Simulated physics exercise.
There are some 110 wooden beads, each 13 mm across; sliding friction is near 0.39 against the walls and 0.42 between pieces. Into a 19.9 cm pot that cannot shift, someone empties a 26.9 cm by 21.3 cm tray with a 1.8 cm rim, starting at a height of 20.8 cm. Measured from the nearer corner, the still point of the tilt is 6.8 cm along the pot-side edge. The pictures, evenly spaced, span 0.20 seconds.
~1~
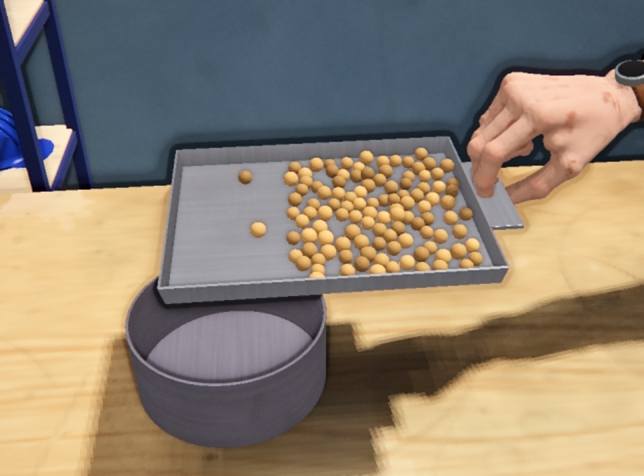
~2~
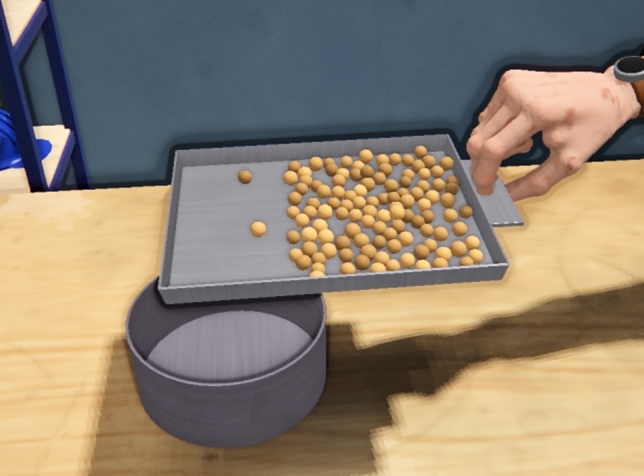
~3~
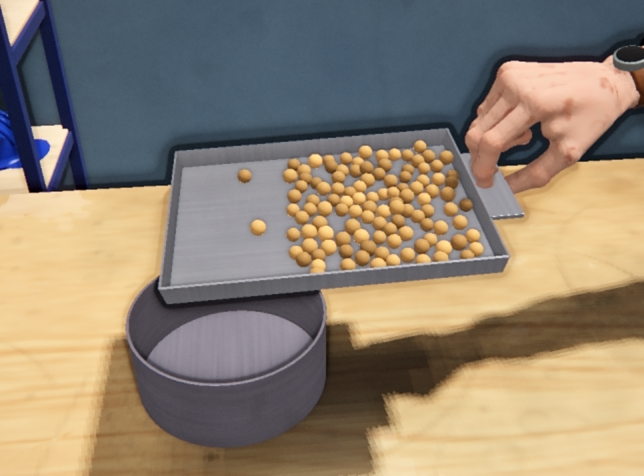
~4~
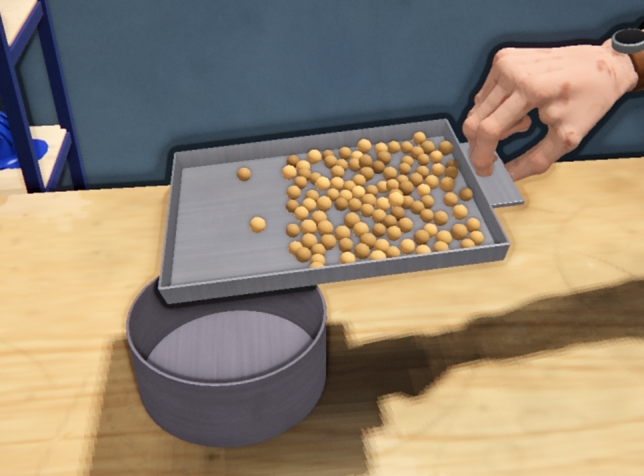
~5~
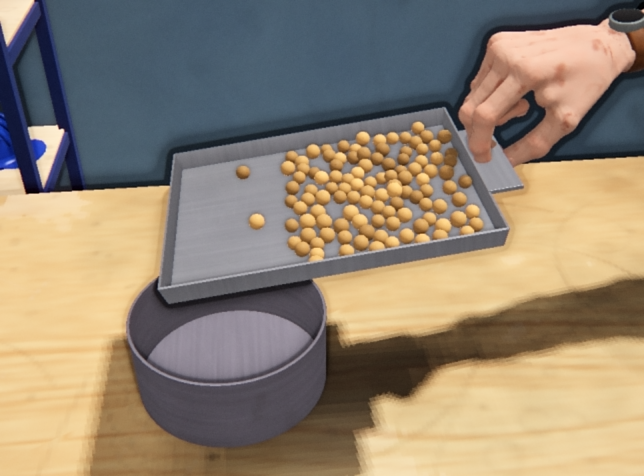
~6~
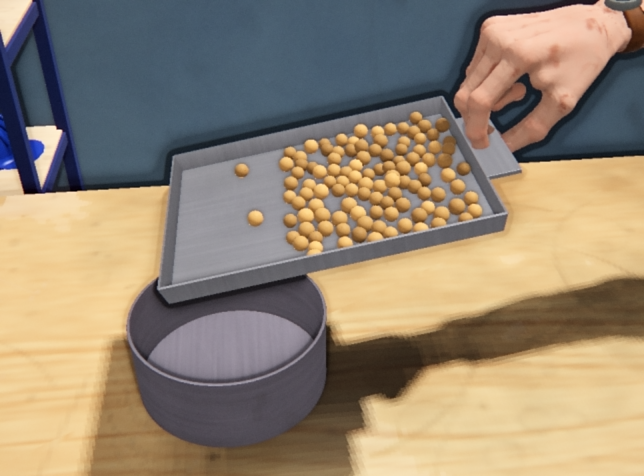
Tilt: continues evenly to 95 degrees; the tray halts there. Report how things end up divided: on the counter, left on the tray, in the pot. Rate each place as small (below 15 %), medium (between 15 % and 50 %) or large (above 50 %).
Counter - large; left on the tray - small; pot - medium.
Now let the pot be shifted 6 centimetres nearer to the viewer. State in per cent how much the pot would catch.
Close to 20 per cent, then.
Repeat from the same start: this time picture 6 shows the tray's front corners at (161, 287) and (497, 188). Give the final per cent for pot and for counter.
Final per cent - pot 30, counter 70.
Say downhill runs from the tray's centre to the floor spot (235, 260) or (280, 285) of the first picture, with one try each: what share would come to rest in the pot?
Around 0 % for the first direction, around 5 % for the second.
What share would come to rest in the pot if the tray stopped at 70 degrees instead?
In that case some 5 per cent.
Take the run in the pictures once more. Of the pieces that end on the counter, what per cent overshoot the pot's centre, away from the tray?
100 %.
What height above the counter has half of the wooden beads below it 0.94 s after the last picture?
Roughly 22 centimetres, give or take.
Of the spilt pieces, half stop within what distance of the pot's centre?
Roughly 24 centimetres.
Then, 0.56 s after the last picture, tilt 50 degrees; the tray holds 100 %, the pot 0 %.
Then, 0.94 s after the last picture, tilt 77 degrees; the tray holds 80 %, the pot 5 %.
Then, 1.40 s after the last picture, tilt 95 degrees; the tray holds 15 %, the pot 15 %.
In the end, counter 65 %, tray 0 %, pot 35 %.
